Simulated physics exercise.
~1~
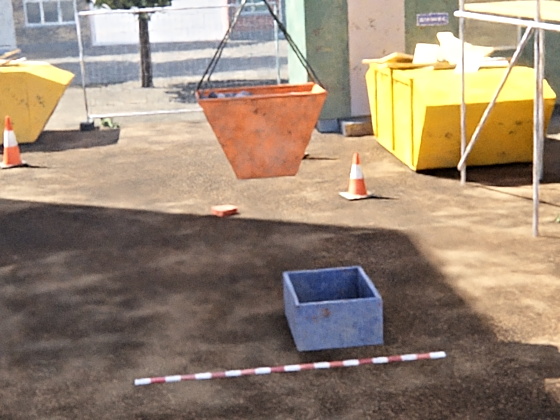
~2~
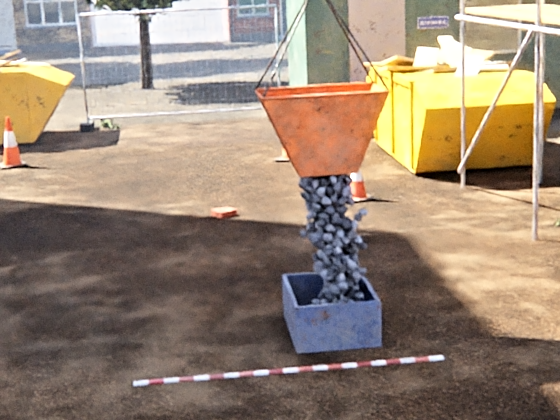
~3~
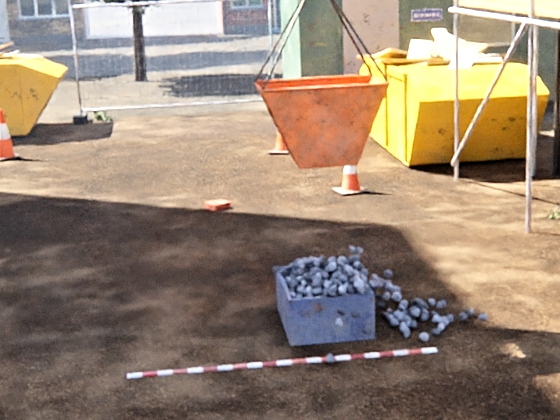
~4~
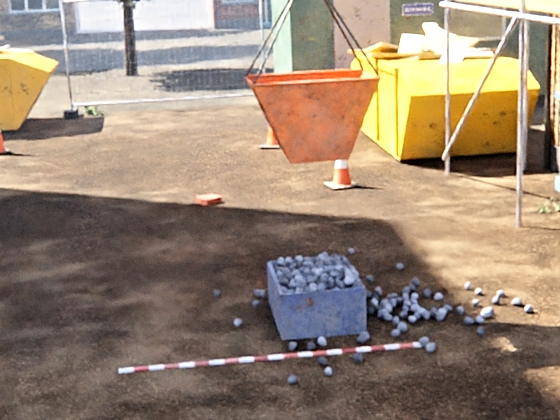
In a sunlit work yard with yellow skips, traffic cones and wire fencing, an orange skip hangs from lines above the dark ground, with an open blue-grey bin below and a red and white pole lying in front. The hanging skip moves rightwards until it is over the bin. Grey stones then pour from its bottom in a thick column into the bin. They heap up above the rim, and some spill over the right side. At the end most of the stones fill the bin, while others lie scattered around it, the farthest off to the right.
